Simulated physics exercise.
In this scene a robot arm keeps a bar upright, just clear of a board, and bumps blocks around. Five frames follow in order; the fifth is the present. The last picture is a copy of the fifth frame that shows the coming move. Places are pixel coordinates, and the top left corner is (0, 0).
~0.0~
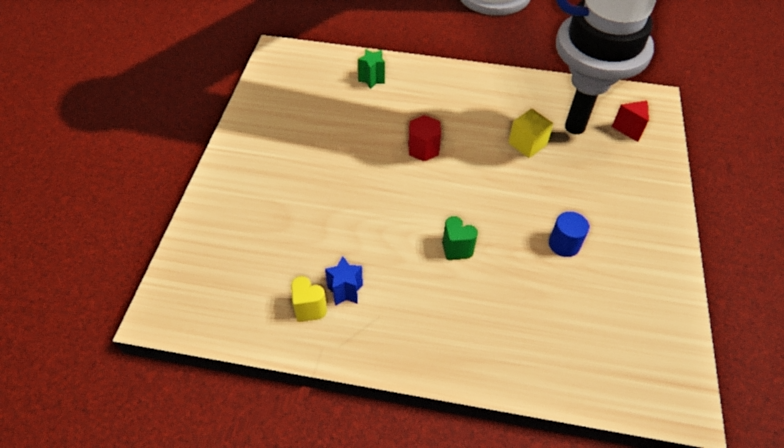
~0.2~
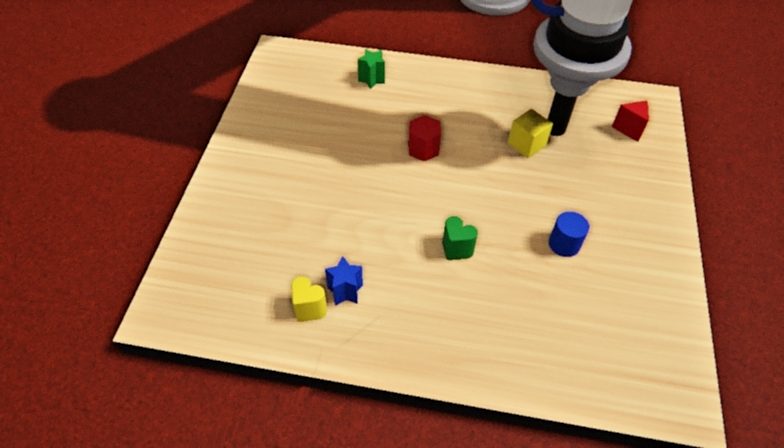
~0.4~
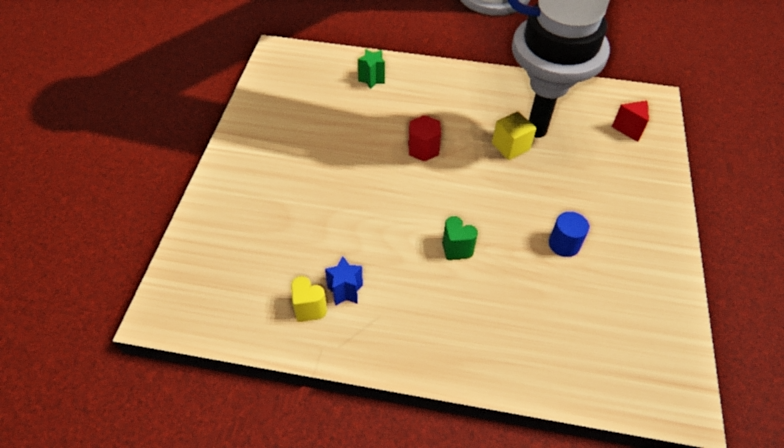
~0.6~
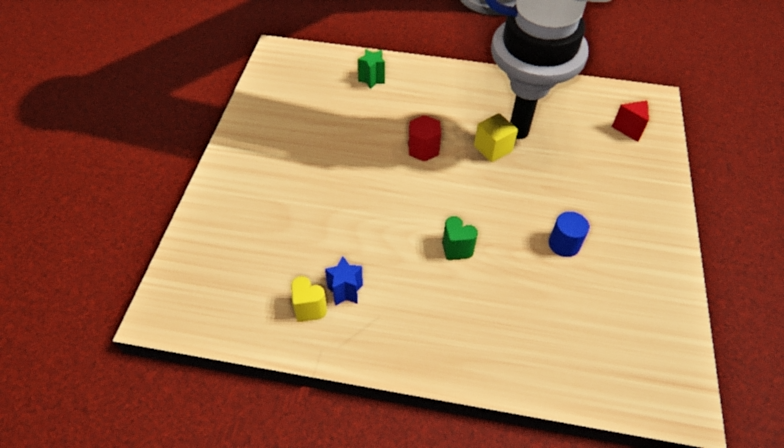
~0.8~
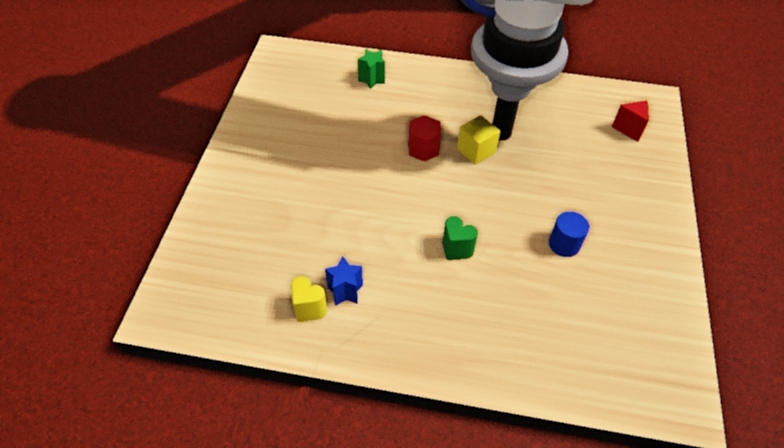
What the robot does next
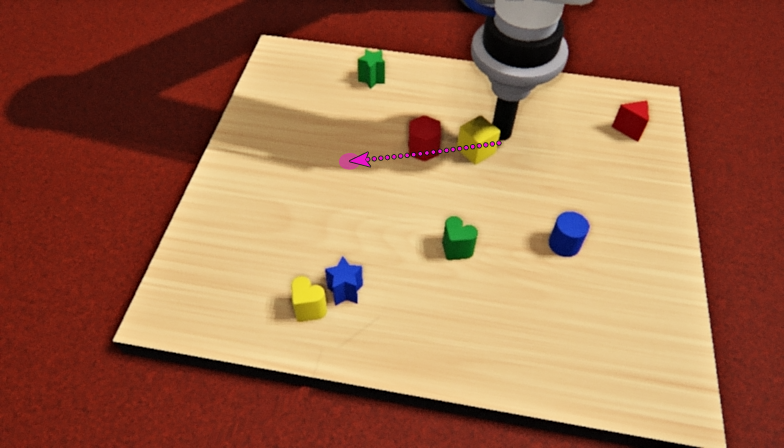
A robot arm above a wooden board of small coloured blocks moved left until its dark tip met the yellow block, then pushed it a short way left, closer to the red one.
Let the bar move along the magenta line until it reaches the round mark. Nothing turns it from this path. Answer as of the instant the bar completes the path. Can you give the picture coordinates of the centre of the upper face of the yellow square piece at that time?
It is going to be at (422, 152).
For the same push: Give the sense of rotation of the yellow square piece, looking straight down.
The yellow square piece rotates counterclockwise.
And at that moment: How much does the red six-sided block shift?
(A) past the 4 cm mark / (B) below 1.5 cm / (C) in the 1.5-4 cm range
Answer: A.
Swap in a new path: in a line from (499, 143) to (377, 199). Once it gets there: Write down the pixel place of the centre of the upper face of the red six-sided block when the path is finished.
That would be at about pixel (393, 120).
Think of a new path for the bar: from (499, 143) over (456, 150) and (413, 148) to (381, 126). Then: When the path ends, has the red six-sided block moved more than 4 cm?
Yes.
Path on the board, from (499, 143) to (350, 161).
What follows on the original path. One third of the way, bar at (451, 140); red six-sided block at (413, 128), turned 40° clockwise; yellow square piece at (437, 143), turned 15° anticlockwise.
Two thirds of the way, bar at (401, 147); red six-sided block at (379, 123), turned 90° clockwise; yellow square piece at (422, 152), turned 55° anticlockwise.
At the end, bar at (349, 152); red six-sided block at (361, 118), turned 140° clockwise; yellow square piece at (422, 152), turned 55° anticlockwise.
